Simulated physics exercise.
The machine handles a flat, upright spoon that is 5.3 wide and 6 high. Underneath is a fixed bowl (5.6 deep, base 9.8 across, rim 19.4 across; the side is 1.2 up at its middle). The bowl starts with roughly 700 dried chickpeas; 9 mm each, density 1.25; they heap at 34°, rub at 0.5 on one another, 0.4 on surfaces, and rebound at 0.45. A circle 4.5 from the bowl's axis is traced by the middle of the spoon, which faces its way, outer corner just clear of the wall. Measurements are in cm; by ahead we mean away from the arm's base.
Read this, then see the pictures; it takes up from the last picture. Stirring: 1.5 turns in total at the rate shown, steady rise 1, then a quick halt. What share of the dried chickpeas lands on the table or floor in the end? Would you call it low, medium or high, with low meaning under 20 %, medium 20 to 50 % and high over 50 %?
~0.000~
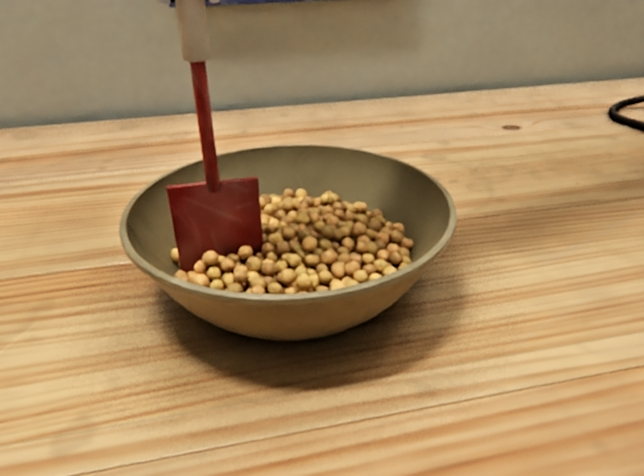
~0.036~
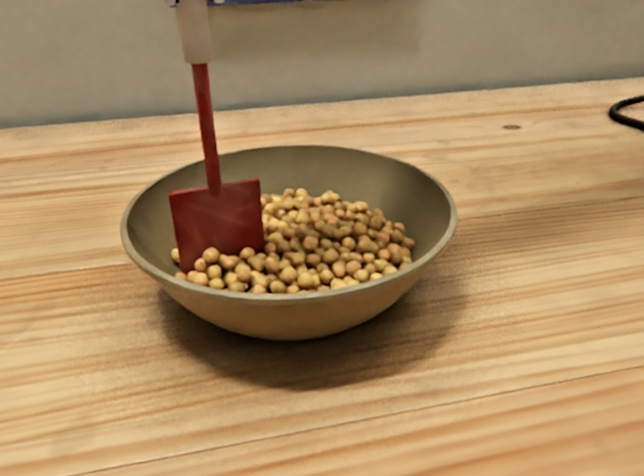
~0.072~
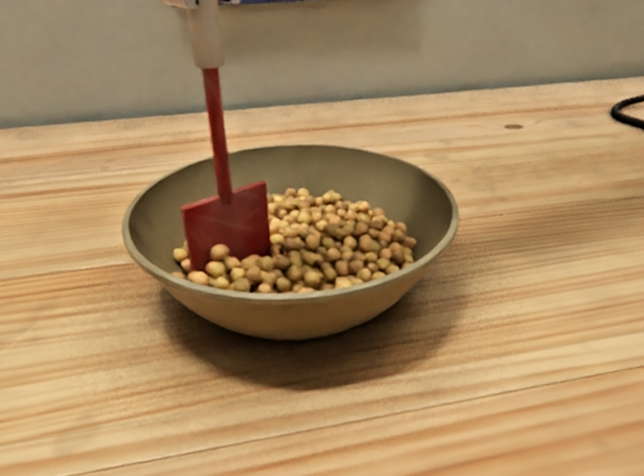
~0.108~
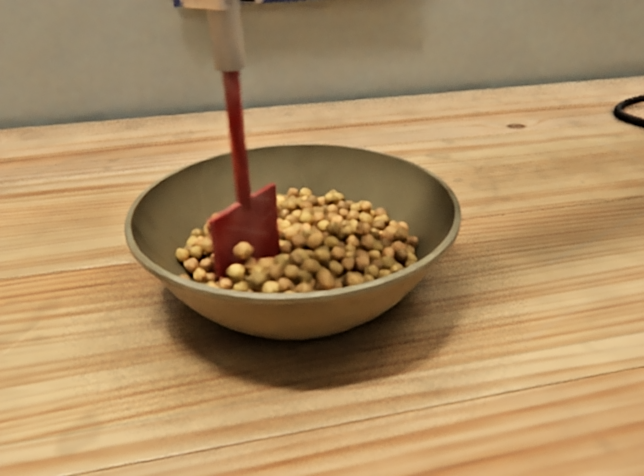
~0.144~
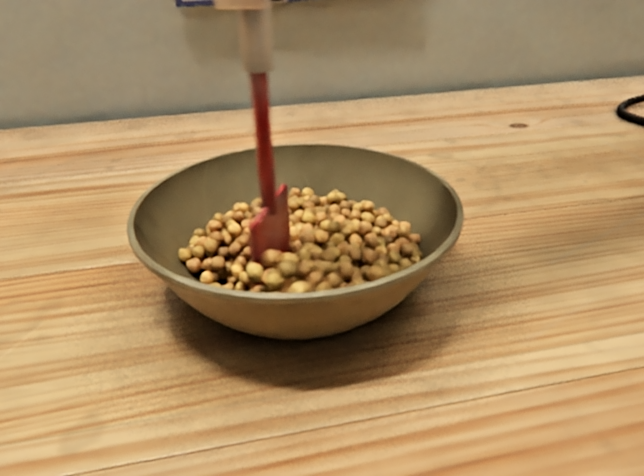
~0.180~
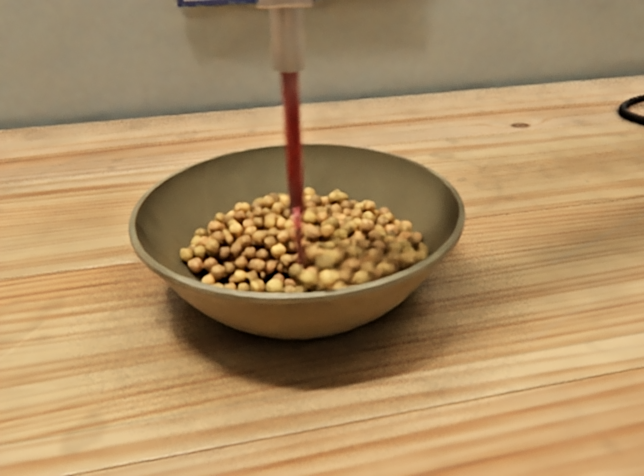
I would call it low, under 20 %.
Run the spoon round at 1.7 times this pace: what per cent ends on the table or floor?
Estimated share: Near 35 per cent.
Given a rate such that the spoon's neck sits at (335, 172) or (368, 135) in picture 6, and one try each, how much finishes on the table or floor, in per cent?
Well, about 20 percent the first time and about 45 percent the second.
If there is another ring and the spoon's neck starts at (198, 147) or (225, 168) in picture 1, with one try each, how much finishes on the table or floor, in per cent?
Around 10 per cent on the first try, around 5 per cent on the second.
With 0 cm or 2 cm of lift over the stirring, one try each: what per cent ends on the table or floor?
That gives about 20 per cent and 5 per cent, in order.
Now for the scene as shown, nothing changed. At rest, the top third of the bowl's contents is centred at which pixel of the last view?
Near (344, 217).
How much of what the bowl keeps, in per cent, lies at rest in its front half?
It comes to near 45 percent.
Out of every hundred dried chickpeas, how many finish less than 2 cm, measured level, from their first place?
Near 10 % of the pieces.
By 0.54 s, 260° round, highest piece 8 above the table; 657 in the bowl, 31 on the table or floor, 10 in flight or on the tool.
By 0.89 s, 80° round, highest piece 7 above the table; 618 in the bowl, 77 on the table or floor, 3 in flight or on the tool.
By 1.27 s, 180° round, highest piece 6 above the table; 612 in the bowl, 86 on the table or floor.
By 1.97 s, 180° round, highest piece 6 above the table; 612 in the bowl, 86 on the table or floor.
Final count, 612 in the bowl, 86 on the table or floor. That is 12 % on the table or floor.
